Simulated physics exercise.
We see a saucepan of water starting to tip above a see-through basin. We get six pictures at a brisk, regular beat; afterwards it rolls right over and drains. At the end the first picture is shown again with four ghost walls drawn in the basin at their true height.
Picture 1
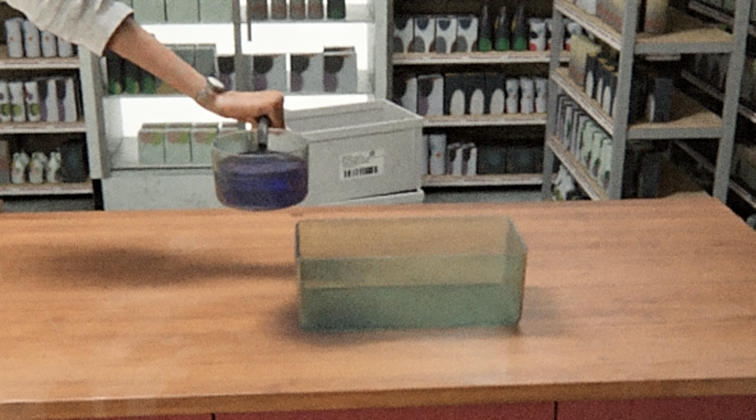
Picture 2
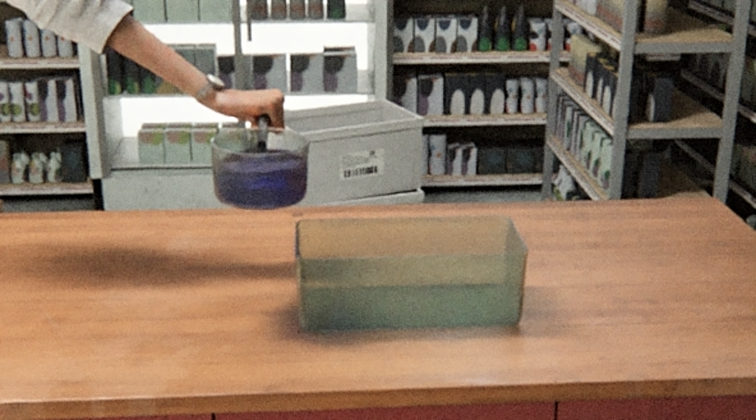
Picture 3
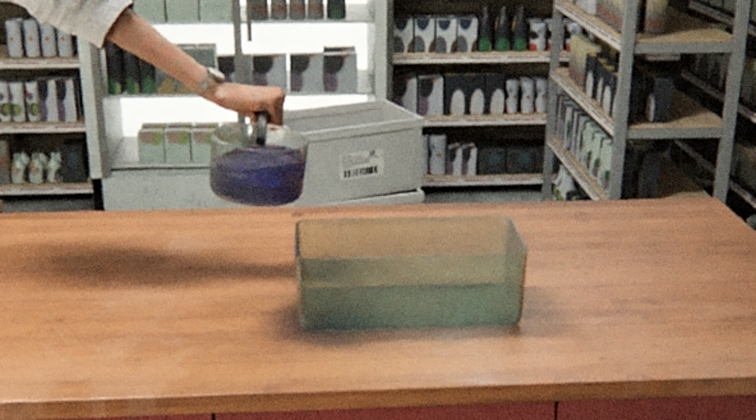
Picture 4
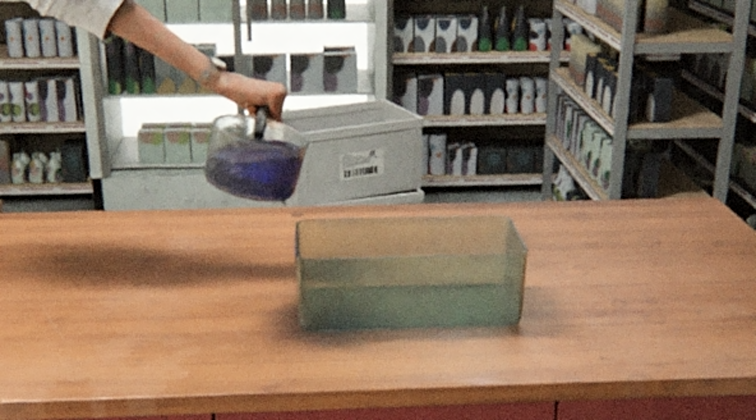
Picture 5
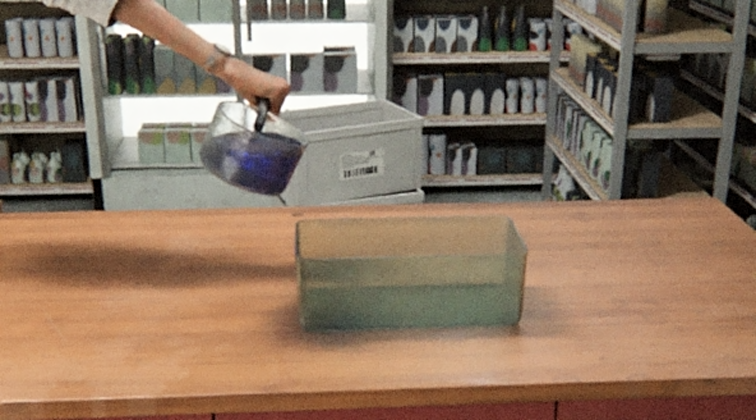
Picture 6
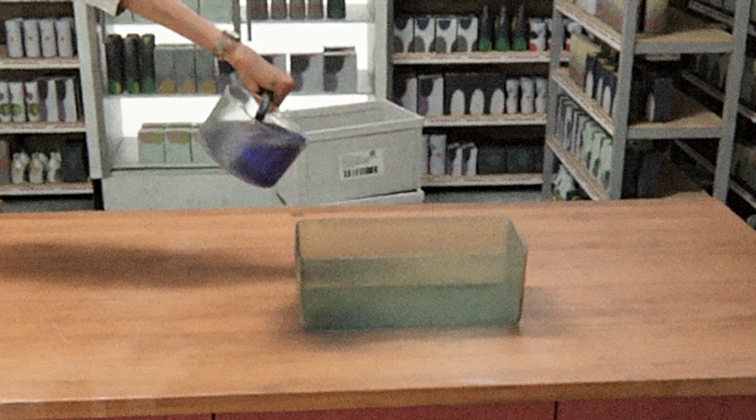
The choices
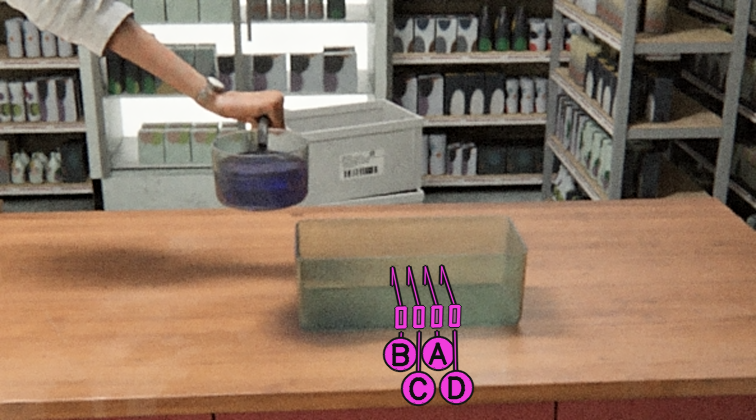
In a room lined with stocked shelves, a hand tilting a clear pan of purple-blue liquid rightward above a see-through basin.
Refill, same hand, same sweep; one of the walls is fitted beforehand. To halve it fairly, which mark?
B.
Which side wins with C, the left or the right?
The left side.
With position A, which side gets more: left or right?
The left one.
On the marked copy, A at (436, 331); B at (401, 332); C at (419, 332); D at (454, 331).
For position A, about 80 % ends left of the wall and 14 % right of it; 6 % is lost outside.
For position B, about 47 % ends left of the wall and 51 % right of it.
For position C, about 75 % ends left of the wall and 19 % right of it; 6 % is lost outside.
For position D, about 74 % ends left of the wall and 19 % right of it; 7 % is lost outside.
